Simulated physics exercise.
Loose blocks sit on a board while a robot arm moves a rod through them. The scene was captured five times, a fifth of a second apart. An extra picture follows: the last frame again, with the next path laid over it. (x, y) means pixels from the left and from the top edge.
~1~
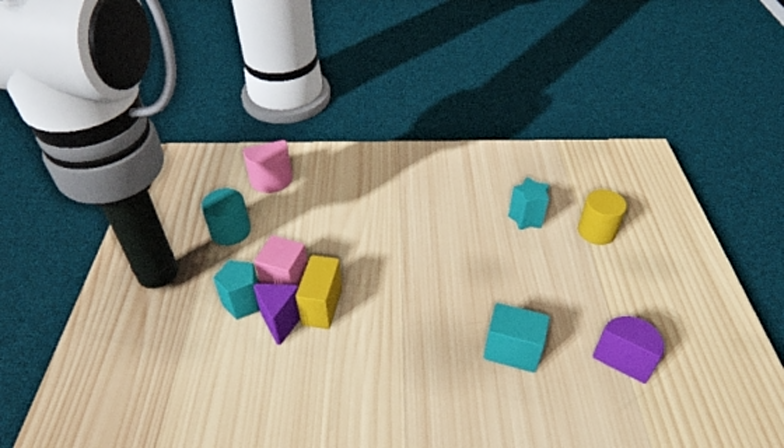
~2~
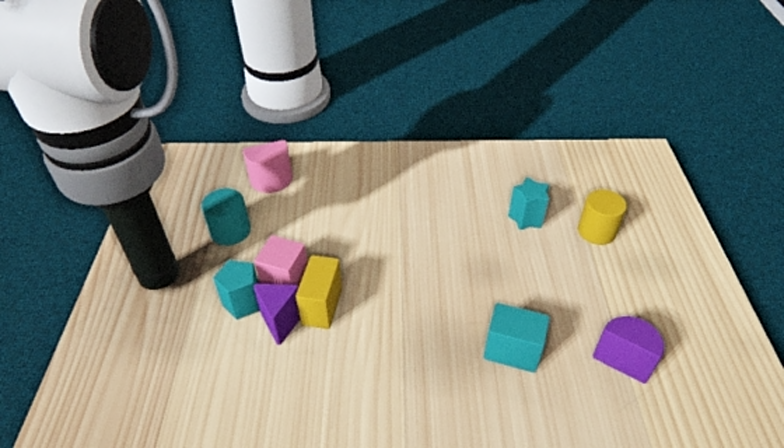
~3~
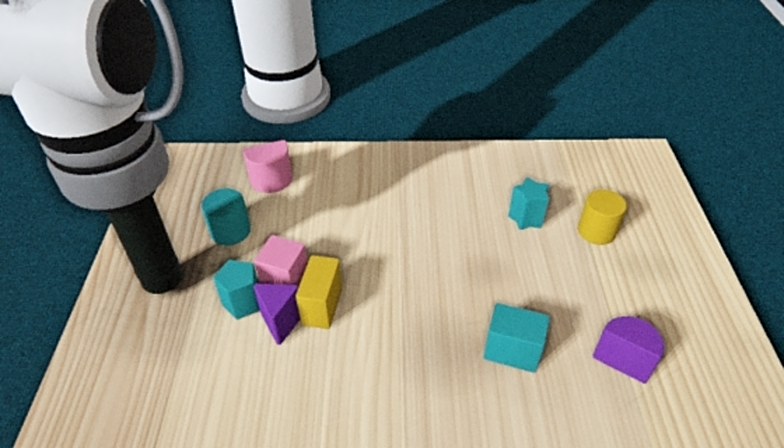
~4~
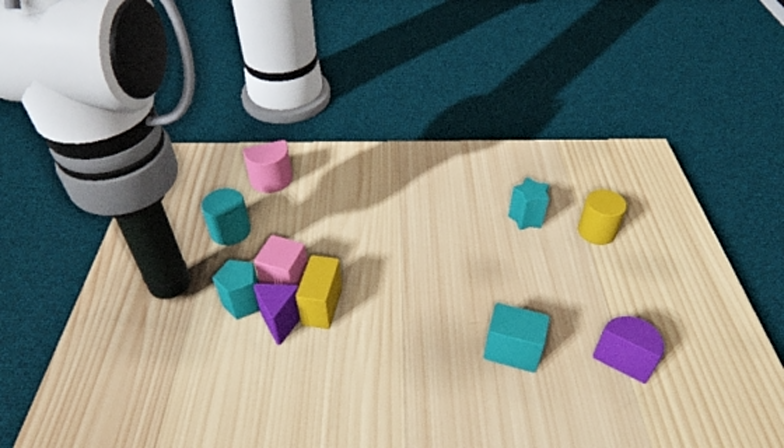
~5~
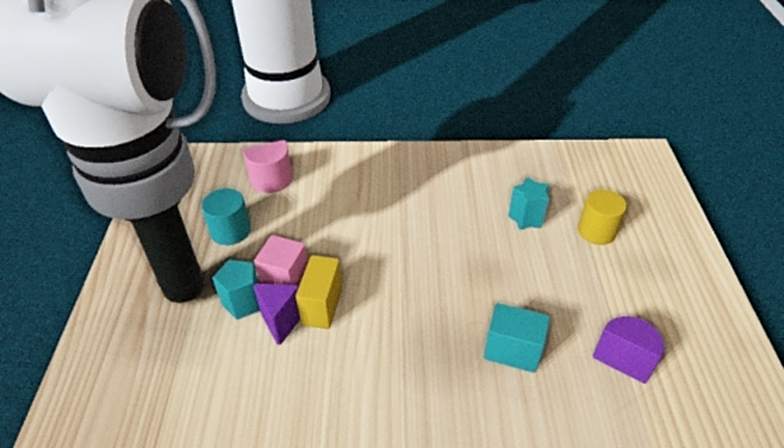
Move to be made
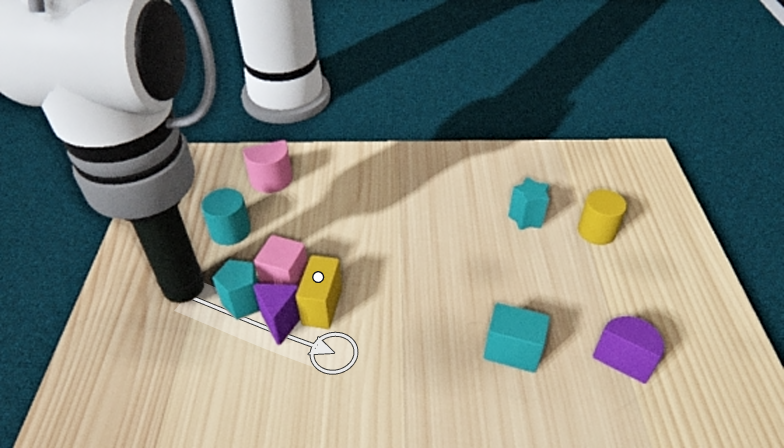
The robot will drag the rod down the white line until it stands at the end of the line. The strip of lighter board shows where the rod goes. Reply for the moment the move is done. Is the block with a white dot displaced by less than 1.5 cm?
In short: No.
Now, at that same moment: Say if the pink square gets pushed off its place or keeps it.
Its place changes.
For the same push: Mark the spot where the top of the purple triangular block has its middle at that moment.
I'd say the purple triangular block ends with its top centre at (362, 307).
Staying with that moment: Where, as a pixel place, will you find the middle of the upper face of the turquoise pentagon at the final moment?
I'd place it at (290, 274), taking the centre of its top.
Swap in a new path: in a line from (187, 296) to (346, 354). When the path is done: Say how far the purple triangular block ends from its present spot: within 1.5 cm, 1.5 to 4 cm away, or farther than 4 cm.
Verdict: More than 4 cm.
Drawn move, straight from (187, 296) to (334, 353); the dot is on the yellow oblong.
The first path, step by step. One third of the way, rod (231, 307); turquoise pentagon (264, 272), turned 60° anticlockwise; purple triangular block (288, 295), turned 45° clockwise; pink square (286, 247); yellow oblong (324, 279), turned 20° anticlockwise.
Two thirds of the way, rod (280, 326); turquoise pentagon (290, 274), turned 95° anticlockwise; purple triangular block (317, 301), turned 50° clockwise; pink square (293, 243), turned 20° anticlockwise; yellow oblong (337, 278), turned 45° anticlockwise.
At the end, rod (333, 345); turquoise pentagon (290, 274), turned 95° anticlockwise; purple triangular block (362, 307), turned 15° anticlockwise; pink square (293, 243), turned 20° anticlockwise; yellow oblong (345, 275), turned 75° anticlockwise.
